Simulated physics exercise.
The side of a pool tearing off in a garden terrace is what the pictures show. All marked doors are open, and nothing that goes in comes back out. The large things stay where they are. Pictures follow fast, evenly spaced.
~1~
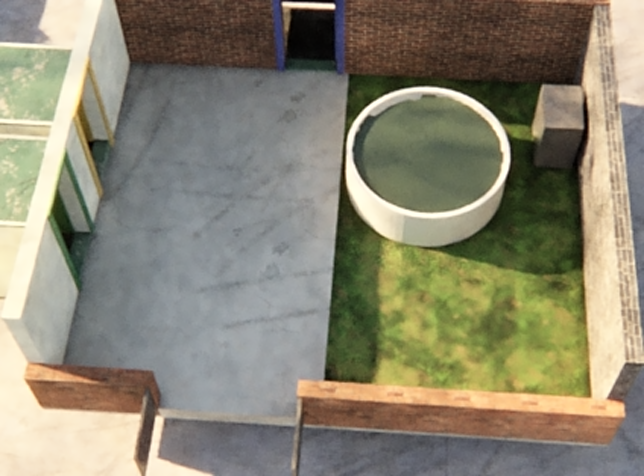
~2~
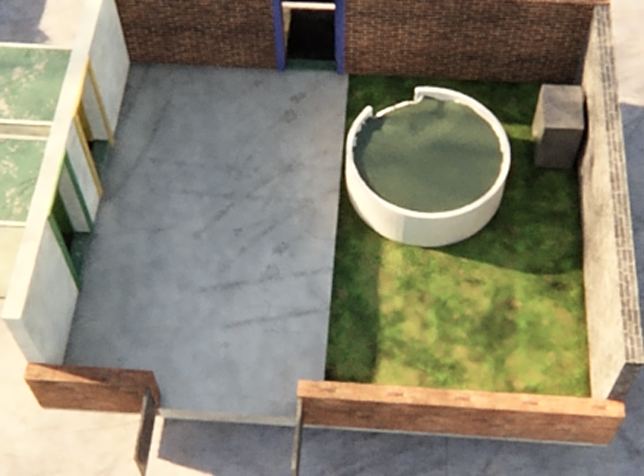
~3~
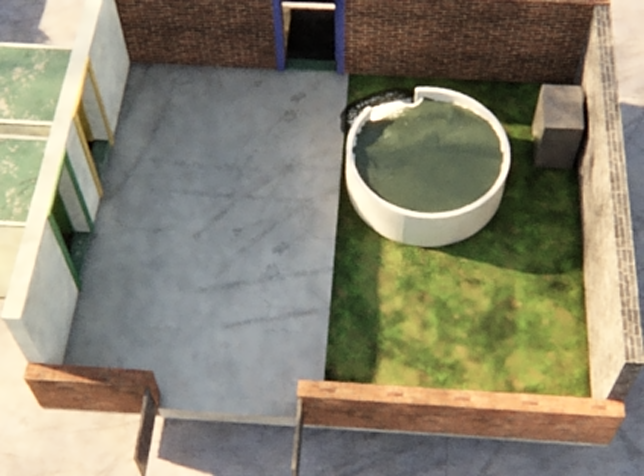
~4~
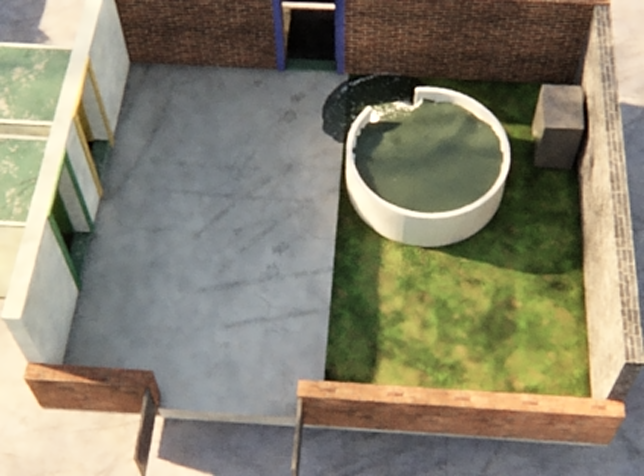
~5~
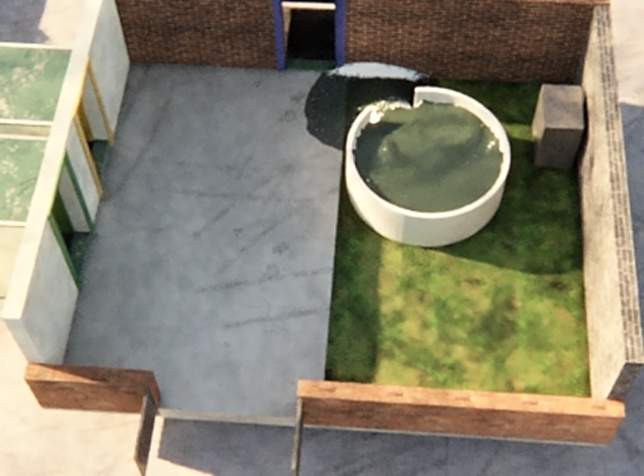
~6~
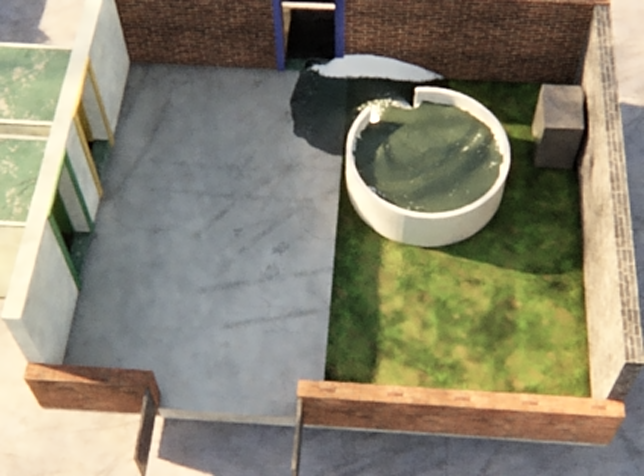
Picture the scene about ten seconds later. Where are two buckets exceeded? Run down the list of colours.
As I see it, green door: Never tops two buckets; blue door: Tops two buckets; yellow door: Never tops two buckets.
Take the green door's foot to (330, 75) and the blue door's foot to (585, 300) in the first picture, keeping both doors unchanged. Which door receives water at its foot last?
Result: The door marked blue.
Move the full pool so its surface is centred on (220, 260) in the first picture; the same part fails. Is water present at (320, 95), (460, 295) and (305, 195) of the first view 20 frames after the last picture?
In turn: Awash, dry, not flooded.
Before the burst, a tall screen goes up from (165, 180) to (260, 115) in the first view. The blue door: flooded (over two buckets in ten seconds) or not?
As for that door, the blue one overshoots.
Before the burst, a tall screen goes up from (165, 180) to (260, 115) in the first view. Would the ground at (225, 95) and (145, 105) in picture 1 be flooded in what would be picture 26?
Submerged and submerged, in that order.
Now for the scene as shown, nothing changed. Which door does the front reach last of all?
The one in green.
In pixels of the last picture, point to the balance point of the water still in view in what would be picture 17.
Somewhere near (389, 153).
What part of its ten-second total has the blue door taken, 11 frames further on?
It would be roughly 40 percent of the ten-second total.
A moment on, water covers 15 % of the floor; the green door not reached, the blue door over two buckets in, the yellow door not reached.
Next, water covers 25 % of the floor; the green door not reached, the blue door far over two buckets in, the yellow door not reached.
Then, water covers 35 % of the floor; the green door wet at the sill, nothing in, the blue door far over two buckets in, the yellow door wet at the sill, nothing in.
Later, water covers 60 % of the floor; the green door wet at the sill, nothing in, the blue door far over two buckets in, the yellow door wet at the sill, nothing in.
In the end, water covers 90 % of the floor; the green door wet at the sill, nothing in, the blue door far over two buckets in, the yellow door wet at the sill, nothing in.
